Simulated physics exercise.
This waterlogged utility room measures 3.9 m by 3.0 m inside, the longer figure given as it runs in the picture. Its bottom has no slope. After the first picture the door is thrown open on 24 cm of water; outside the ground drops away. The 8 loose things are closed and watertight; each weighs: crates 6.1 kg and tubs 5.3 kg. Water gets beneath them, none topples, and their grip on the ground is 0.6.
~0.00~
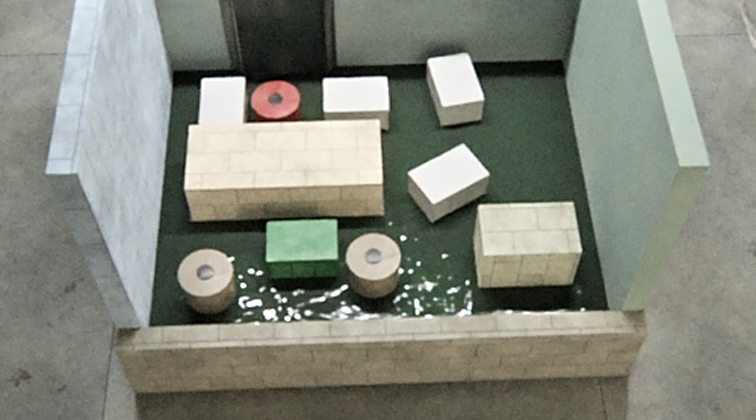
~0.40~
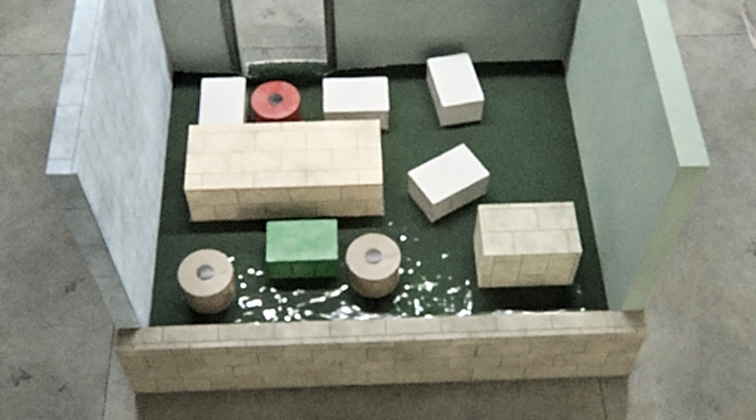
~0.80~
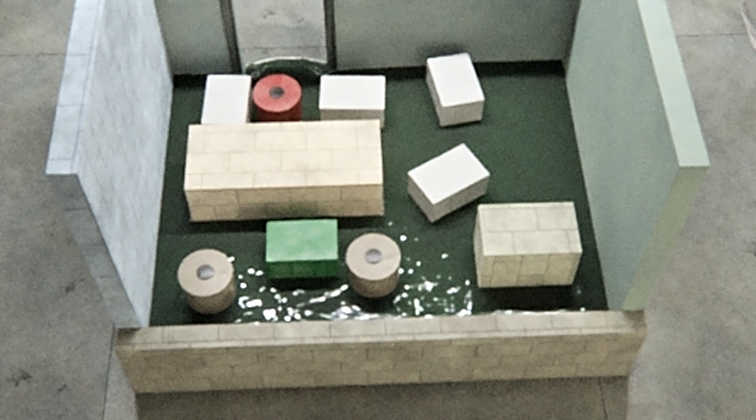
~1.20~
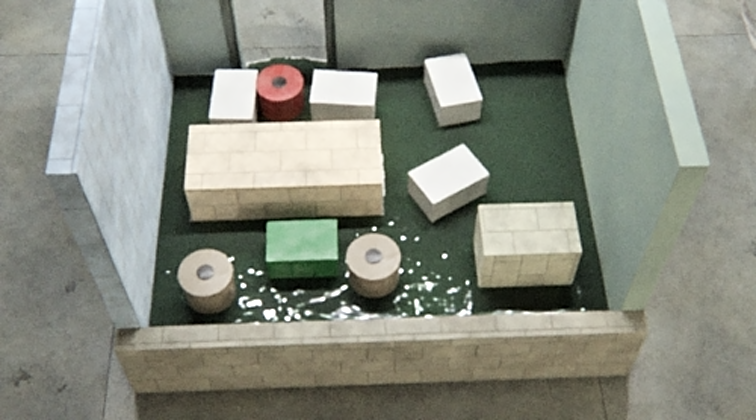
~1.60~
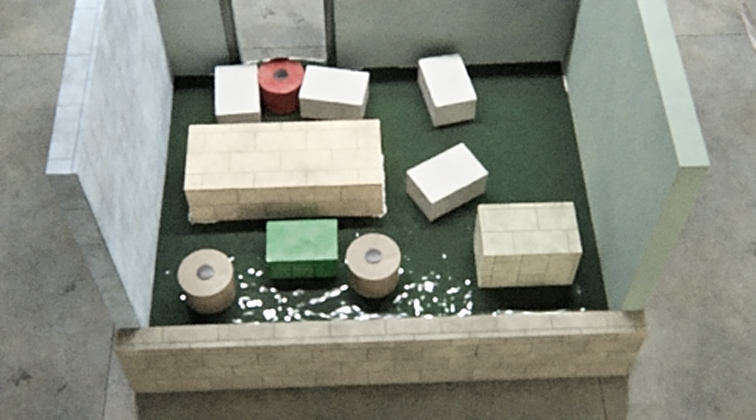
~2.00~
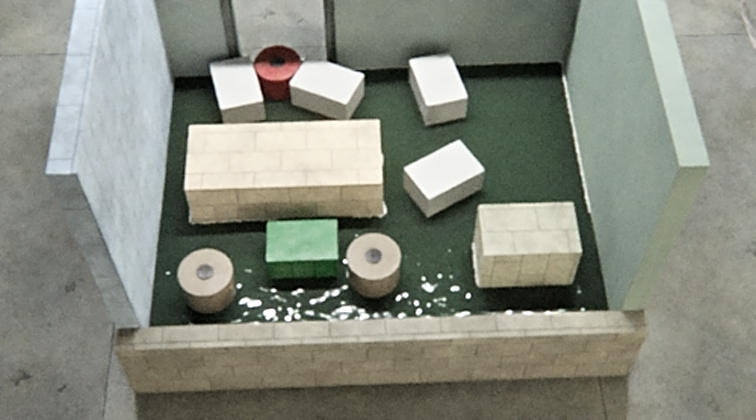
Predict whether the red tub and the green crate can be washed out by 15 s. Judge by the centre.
The red tub gets out; the green crate is kept in.
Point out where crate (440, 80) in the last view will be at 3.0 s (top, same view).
Around (409, 73).
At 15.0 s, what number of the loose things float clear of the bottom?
3 of them.
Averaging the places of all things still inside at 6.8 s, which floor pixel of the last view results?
Around (320, 227).
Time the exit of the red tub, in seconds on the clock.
Near 2.5 s.
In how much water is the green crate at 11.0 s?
About 15 cm.
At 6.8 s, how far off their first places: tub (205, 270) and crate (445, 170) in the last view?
In that order: 30 cm, 140 cm.
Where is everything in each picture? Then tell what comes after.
In the first picture, the red tub at (276, 99) floats; the green crate at (302, 240) floats; about 2370 L in view; 0 of 8 have shifted.
In the second picture, the red tub at (276, 100), afloat; the green crate at (302, 240) floats; about 2350 L in view; 0 of 8 have shifted.
In the third picture, the red tub at (277, 93) floats, 11 cm from its start; the green crate at (302, 240) floats; about 2310 L in view; 3 of 8 have shifted.
In the fourth picture, the red tub at (279, 83), afloat, 24 cm from its start; the green crate at (302, 240) floats; 23 cm deep round most things; 3 of 8 have shifted.
In the fifth picture, the red tub at (281, 75), afloat, 35 cm from its start; the green crate at (302, 240) floats; about 2220 L in view; 4 of 8 have shifted.
In the sixth picture, the red tub at (277, 63), afloat, 52 cm from its start; the green crate at (302, 240), afloat; 22 cm deep round most things; 5 of 8 have shifted.
After 3.0 s the red tub has gone out; the green crate is near (301, 239), 0.0 m from its start, afloat; 2 of 8 are out; 6 afloat.
After 6.8 s the red tub has gone out; the green crate is near (312, 237), 0.1 m from its start, afloat; 4 of 8 are out; 4 afloat.
After 11.0 s the red tub has gone out; the green crate is near (314, 234), 0.2 m from its start, afloat; 5 of 8 are out; 3 afloat.
After 15.0 s the red tub has gone out; the green crate is near (324, 229), 0.3 m from its start, afloat; 5 of 8 are out; 3 afloat.
